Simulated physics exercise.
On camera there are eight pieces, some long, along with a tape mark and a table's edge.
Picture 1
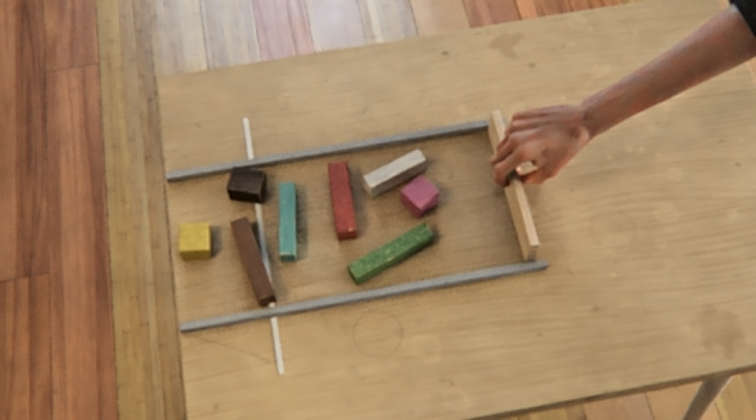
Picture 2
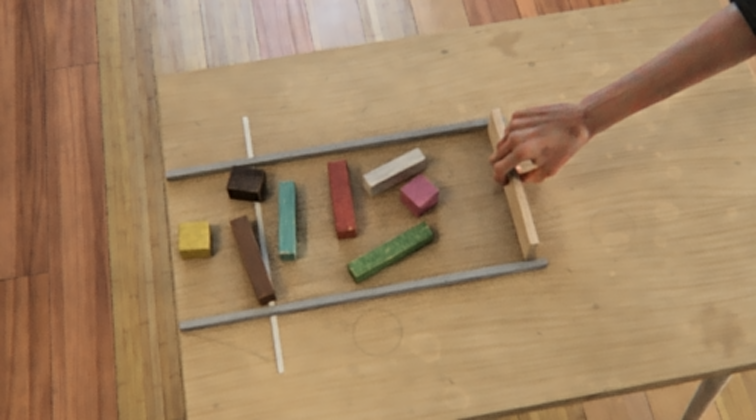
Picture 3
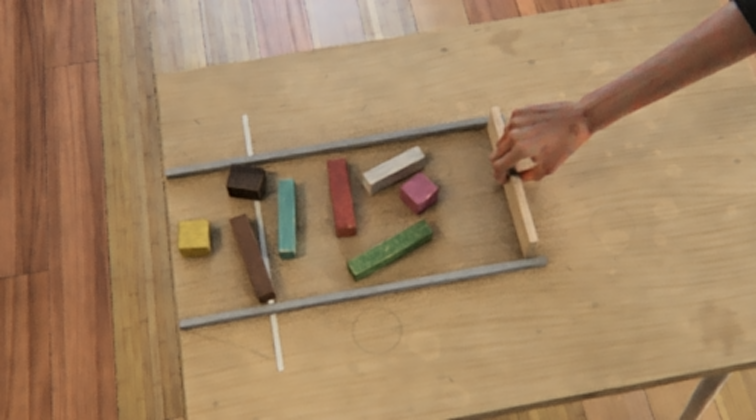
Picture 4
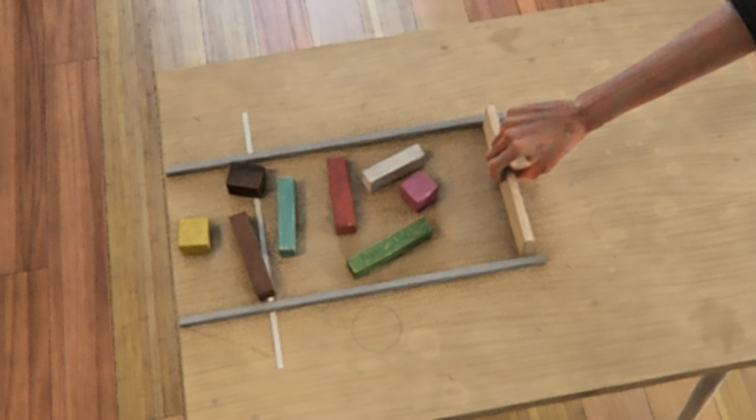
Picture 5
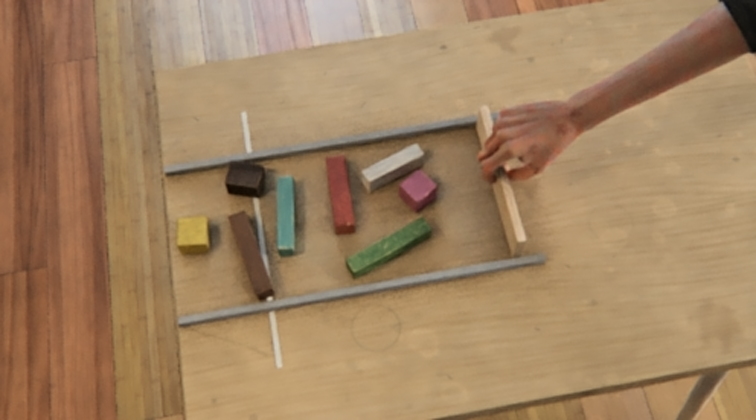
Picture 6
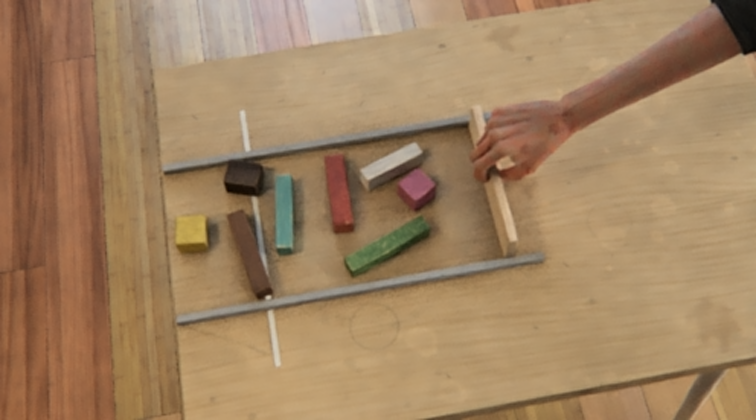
A light wooden table stands on a reddish plank floor, seen from above at a slight tilt by a nearly still camera. Between two grey rails lie yellow, black, brown and teal blocks near a white tape line at left, with red, white, pink and green ones toward the middle. At right, a hand slides a wooden board slowly leftward, not touching the blocks.
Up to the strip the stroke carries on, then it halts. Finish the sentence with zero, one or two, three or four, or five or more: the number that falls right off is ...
The number that falls right off is one or two.
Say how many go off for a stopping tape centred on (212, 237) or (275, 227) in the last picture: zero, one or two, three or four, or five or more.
Three or four; 1 or 2.
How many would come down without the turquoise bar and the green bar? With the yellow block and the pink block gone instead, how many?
Try 1: 0; try 2: 1.
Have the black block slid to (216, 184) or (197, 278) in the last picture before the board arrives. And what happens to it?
In that order: Stays aboard, then slips off.
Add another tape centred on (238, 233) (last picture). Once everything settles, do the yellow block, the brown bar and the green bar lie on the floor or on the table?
One by one: The yellow block topples, the brown bar topples, the green bar holds its spot.
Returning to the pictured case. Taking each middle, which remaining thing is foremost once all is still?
Answer: The turquoise bar.
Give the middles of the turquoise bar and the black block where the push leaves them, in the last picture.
Near (196, 241) and (203, 178).
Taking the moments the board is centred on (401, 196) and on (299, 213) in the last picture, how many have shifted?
4, then 8.
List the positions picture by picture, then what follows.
Yellow block (195, 241); brown bar (253, 261); black block (247, 185); board (512, 185); tape (262, 237), in the first frame.
Brown bar (253, 260); pink block (419, 196), in the second frame.
Black block (247, 182); board (512, 181), in the third frame.
Yellow block (194, 236); white bar (394, 168), in the fourth frame.
Brown bar (251, 255); green bar (389, 248), in the fifth frame.
Yellow block (192, 234); brown bar (250, 254); black block (244, 178); board (492, 180); tape (259, 229), in the sixth frame.
Soon after, none off yet; yellow block at rest near (192, 234); brown bar at rest near (250, 254); black block at rest near (244, 178).
Then, none off yet; yellow block at rest near (192, 234); brown bar at rest near (250, 254); black block moving near (237, 178).
Further on, none off yet; yellow block moved a little near (175, 238); brown bar moved a little near (204, 267); black block moved a little near (226, 178).
At rest, the number that fall off is one or two; fallen, brown bar and yellow block.
